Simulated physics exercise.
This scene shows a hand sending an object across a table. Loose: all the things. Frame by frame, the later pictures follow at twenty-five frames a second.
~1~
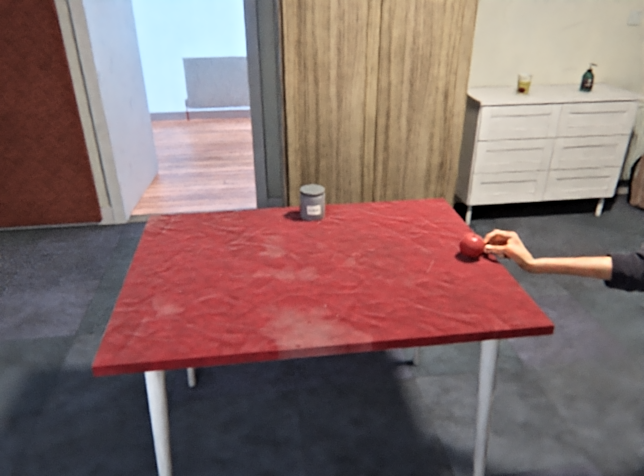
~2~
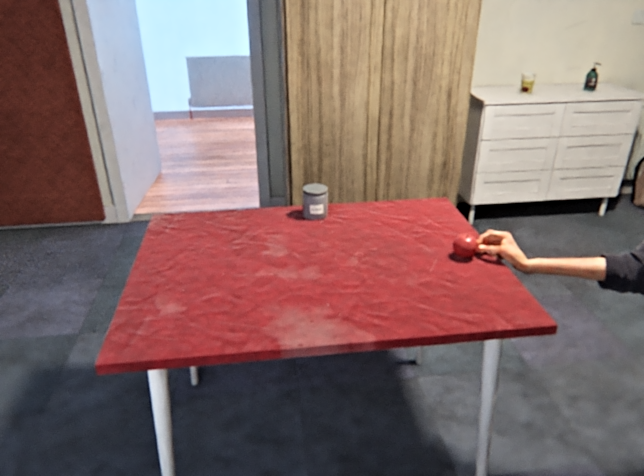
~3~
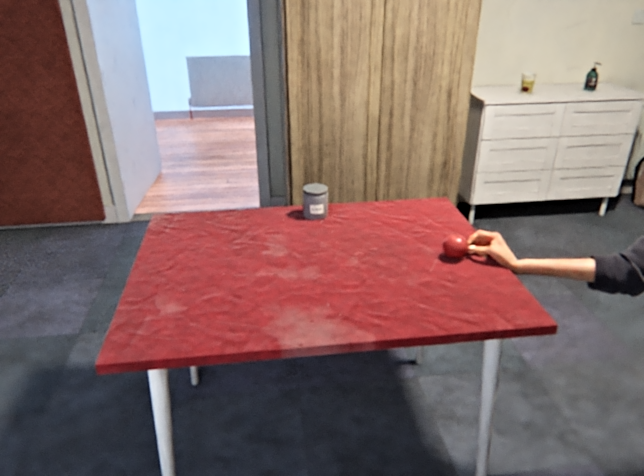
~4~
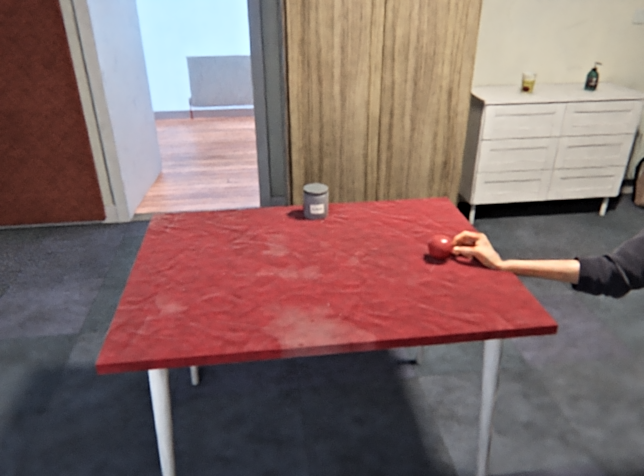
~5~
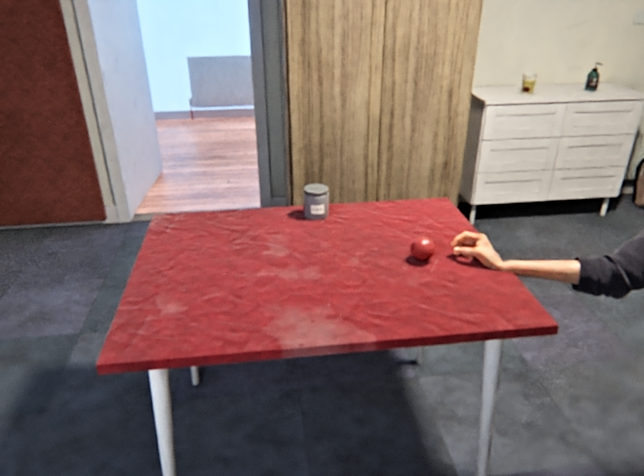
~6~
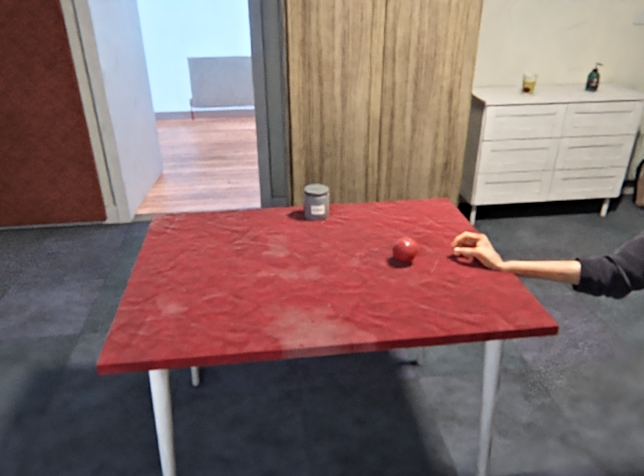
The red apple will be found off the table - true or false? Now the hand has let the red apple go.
True.
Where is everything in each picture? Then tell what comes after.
The first frame shows under the hand; red apple (472, 246).
The second frame shows under the hand; red apple (465, 246).
The third frame shows under the hand; red apple (455, 246).
The fourth frame shows red apple (440, 247).
The fifth frame shows red apple (422, 249) displaced about its own width.
The sixth frame shows red apple (405, 250) displaced about its own width.
Then, 0.20 s past the last view, red apple displaced well along near (319, 256).
Then, 0.50 s past the last view, red apple displaced well along near (203, 264).
Then, 0.80 s past the last view, red apple now off the table.
Then, 1.10 s past the last view, things are still on the move.
Finally, off the table, red apple.
